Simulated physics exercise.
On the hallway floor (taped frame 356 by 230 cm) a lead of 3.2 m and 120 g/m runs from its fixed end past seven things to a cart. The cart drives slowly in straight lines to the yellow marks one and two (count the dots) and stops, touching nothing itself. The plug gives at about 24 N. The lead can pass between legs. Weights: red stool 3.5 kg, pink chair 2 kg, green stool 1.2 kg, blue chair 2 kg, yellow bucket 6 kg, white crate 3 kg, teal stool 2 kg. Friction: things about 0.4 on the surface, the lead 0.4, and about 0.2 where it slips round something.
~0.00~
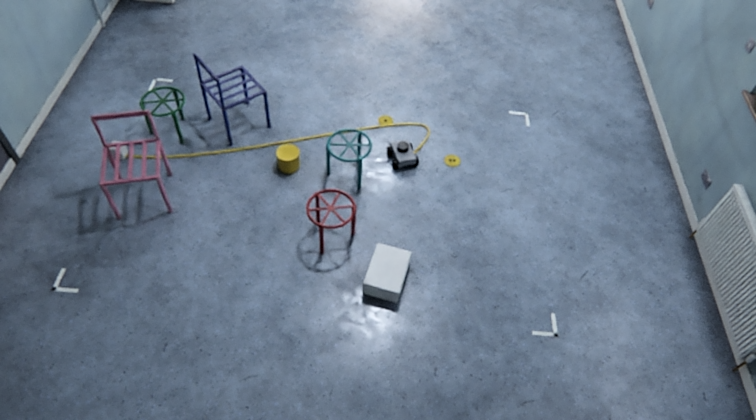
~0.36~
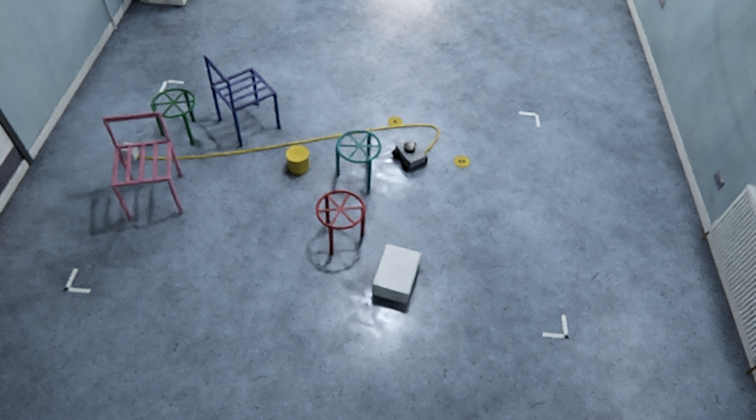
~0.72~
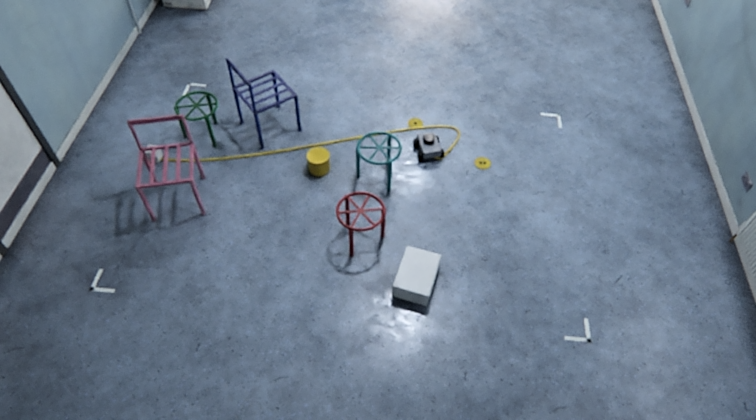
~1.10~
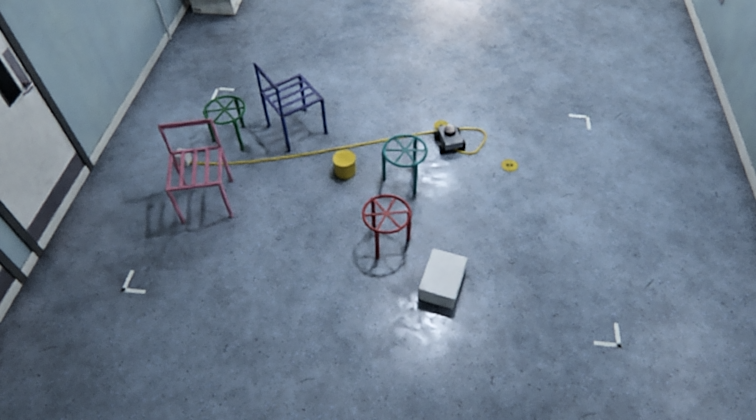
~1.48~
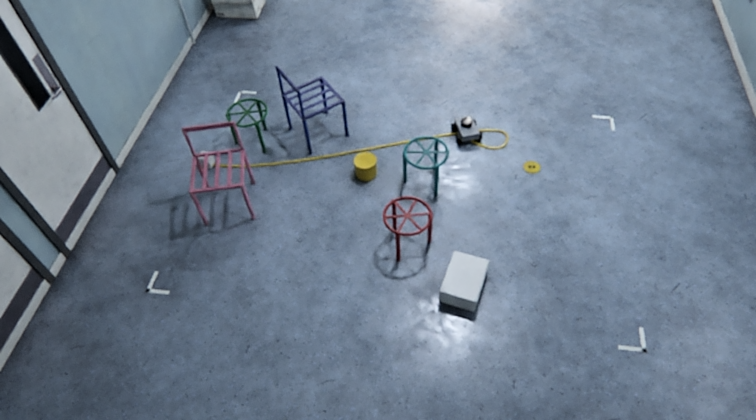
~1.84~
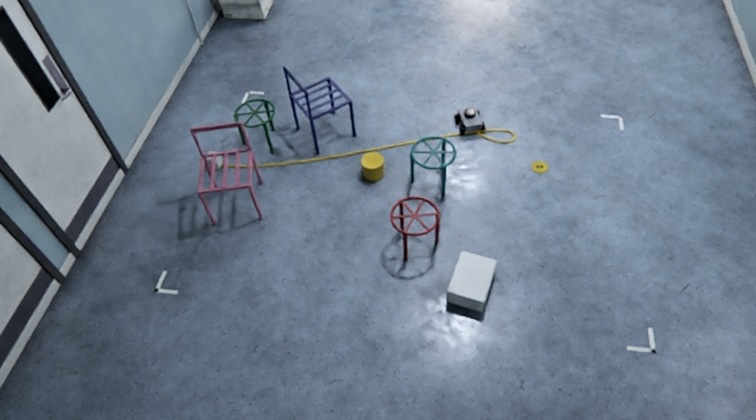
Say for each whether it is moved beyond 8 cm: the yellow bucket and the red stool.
In order: The yellow bucket hardly stirs; the red stool hardly stirs.
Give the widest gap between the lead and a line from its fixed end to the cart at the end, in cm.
About 40 cm.
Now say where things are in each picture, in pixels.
In the first frame, shows, yellow bucket (288, 152); red stool (331, 207); marks (386, 121) (452, 161); lead runs through (236, 150) (309, 138) (377, 127) (425, 141); cart (404, 163).
In the second frame, shows, lead runs through (318, 139) (434, 142); cart (413, 162).
In the third frame, shows, lead runs through (339, 141) (455, 144); cart (430, 155).
In the fourth frame, shows, lead runs through (365, 144) (481, 146); cart (451, 146).
In the fifth frame, shows, lead runs through (386, 146) (502, 147); cart (468, 138).
In the sixth frame, shows, yellow bucket (373, 160); red stool (415, 215); lead runs through (323, 158) (393, 146) (503, 142); cart (471, 128).
At 2.4 s, cart at (487, 137), lead slack at the fixed end; nothing else has moved.
At 3.0 s, cart at (507, 147), lead slack at the fixed end; nothing else has moved.
At 3.6 s, cart at (527, 159), lead slack at the fixed end; nothing else has moved.
At 4.2 s, cart at (540, 166), lead slack at the fixed end; nothing else has moved.
At 4.6 s, cart at (540, 166), lead slack at the fixed end; red stool 0 cm off its start at (415, 215), yellow bucket 0 cm off its start at (373, 160).
